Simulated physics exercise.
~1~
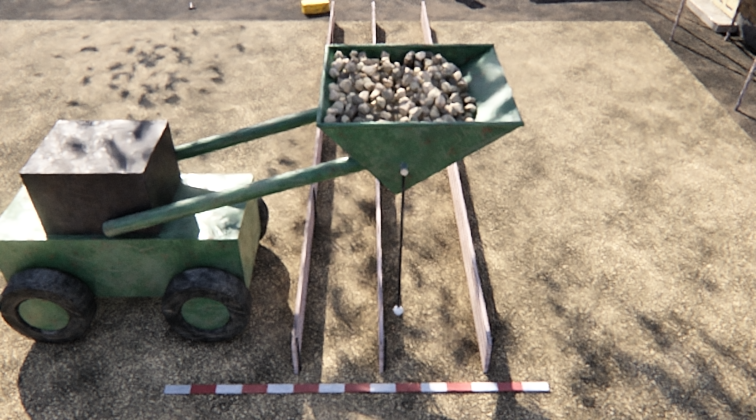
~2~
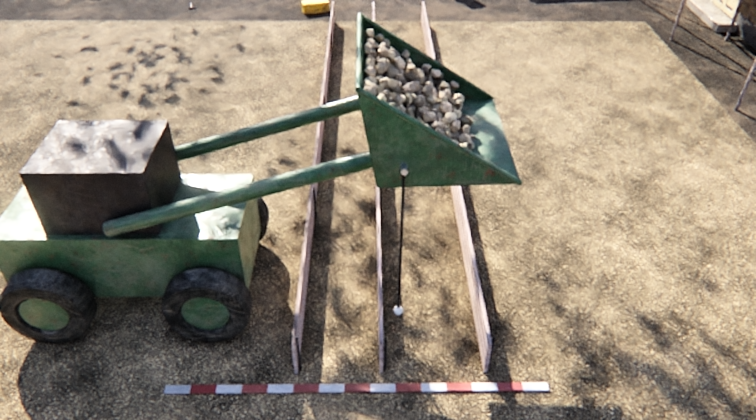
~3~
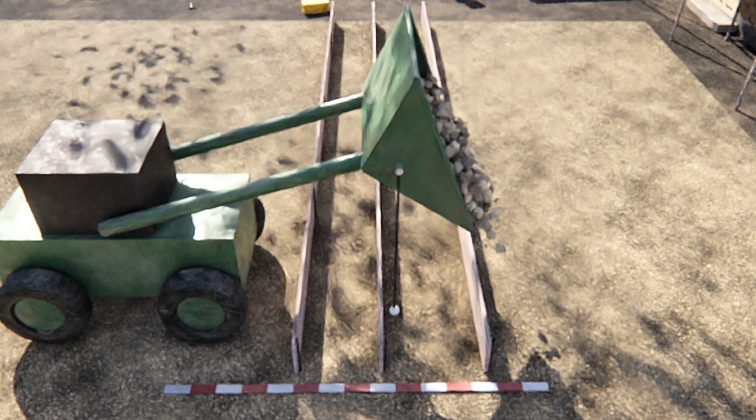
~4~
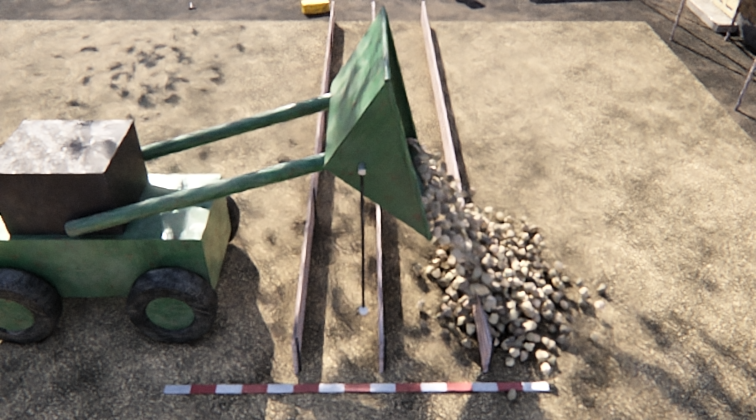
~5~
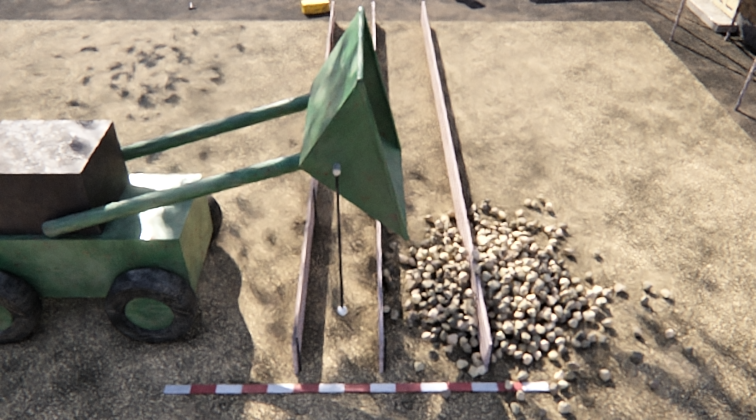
A green loader tips its bucket, backs left, and leaves stones heaped around the right board.
